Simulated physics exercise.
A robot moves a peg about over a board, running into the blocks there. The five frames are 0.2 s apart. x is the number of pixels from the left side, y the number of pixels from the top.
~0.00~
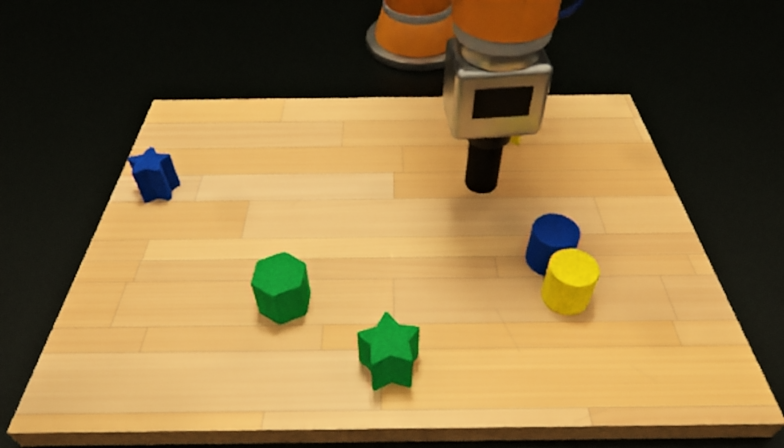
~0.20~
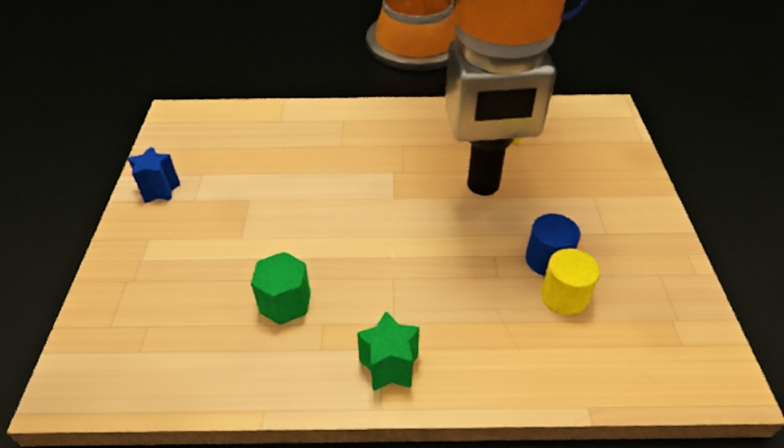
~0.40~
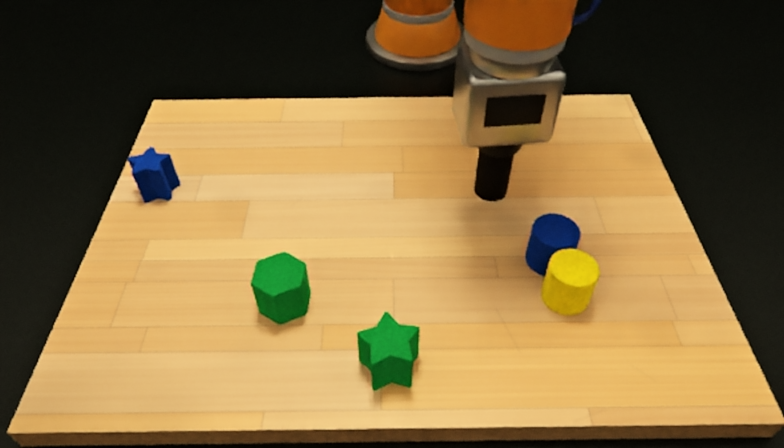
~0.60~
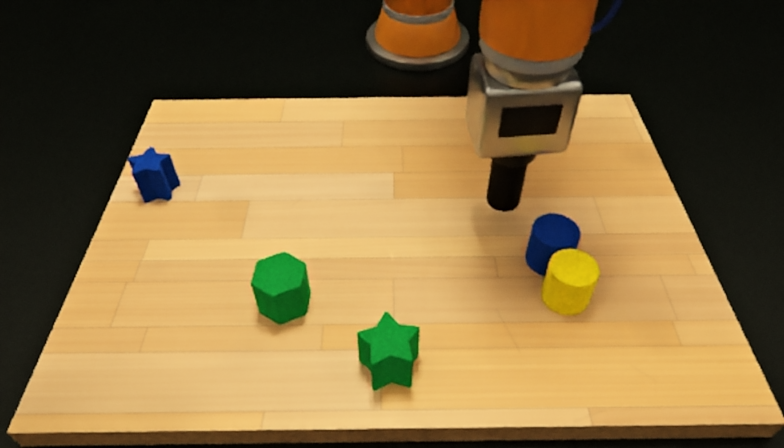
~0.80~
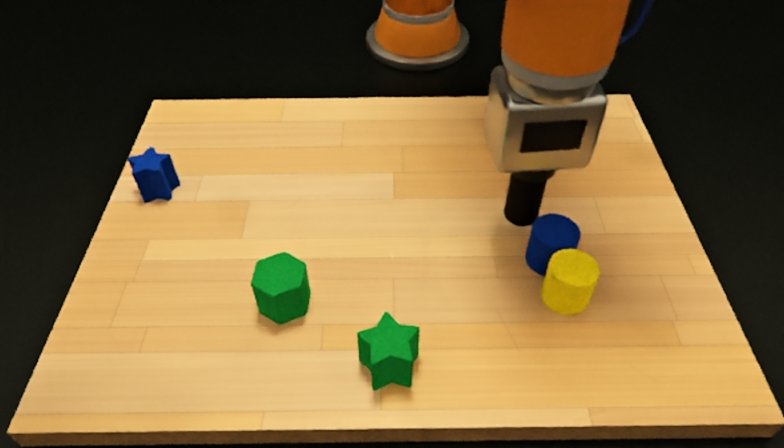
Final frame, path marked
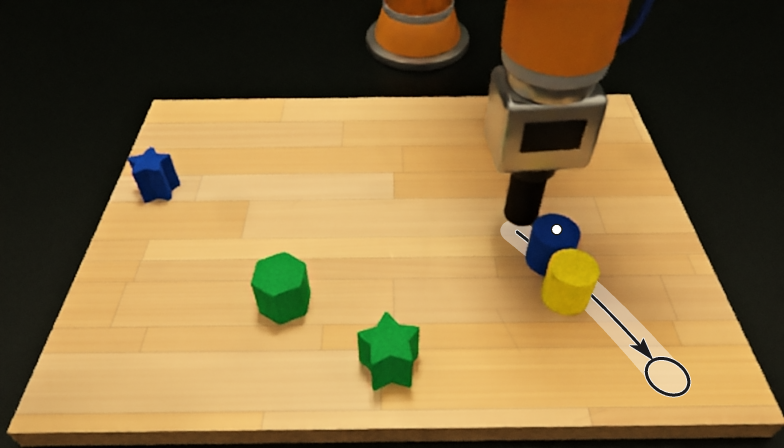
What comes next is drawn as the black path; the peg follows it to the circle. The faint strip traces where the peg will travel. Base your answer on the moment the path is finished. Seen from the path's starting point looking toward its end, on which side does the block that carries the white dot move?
Facing from start to end, it will go to the left.
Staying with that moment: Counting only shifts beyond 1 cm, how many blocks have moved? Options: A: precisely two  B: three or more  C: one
My pick is A.
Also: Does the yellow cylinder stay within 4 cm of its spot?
Going by the path, no.
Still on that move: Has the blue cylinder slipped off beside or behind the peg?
I expect so.
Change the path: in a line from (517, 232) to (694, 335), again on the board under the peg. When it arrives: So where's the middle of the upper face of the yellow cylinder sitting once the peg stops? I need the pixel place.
I'd expect the centre of its top face to be at (606, 314).
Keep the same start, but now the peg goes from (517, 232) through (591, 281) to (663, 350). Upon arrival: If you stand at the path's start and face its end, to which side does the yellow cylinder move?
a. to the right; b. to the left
My answer is option a.
Drawn move, from (517, 232) through (590, 294) to (667, 376); the dot is on the blue cylinder.
The first path, step by step. One third of the way, peg at (571, 255); blue cylinder at (613, 266); yellow cylinder at (607, 305).
Two thirds of the way, peg at (623, 302); blue cylinder at (677, 304); yellow cylinder at (622, 326).
At the end, peg at (678, 360); blue cylinder at (722, 330); yellow cylinder at (637, 356).
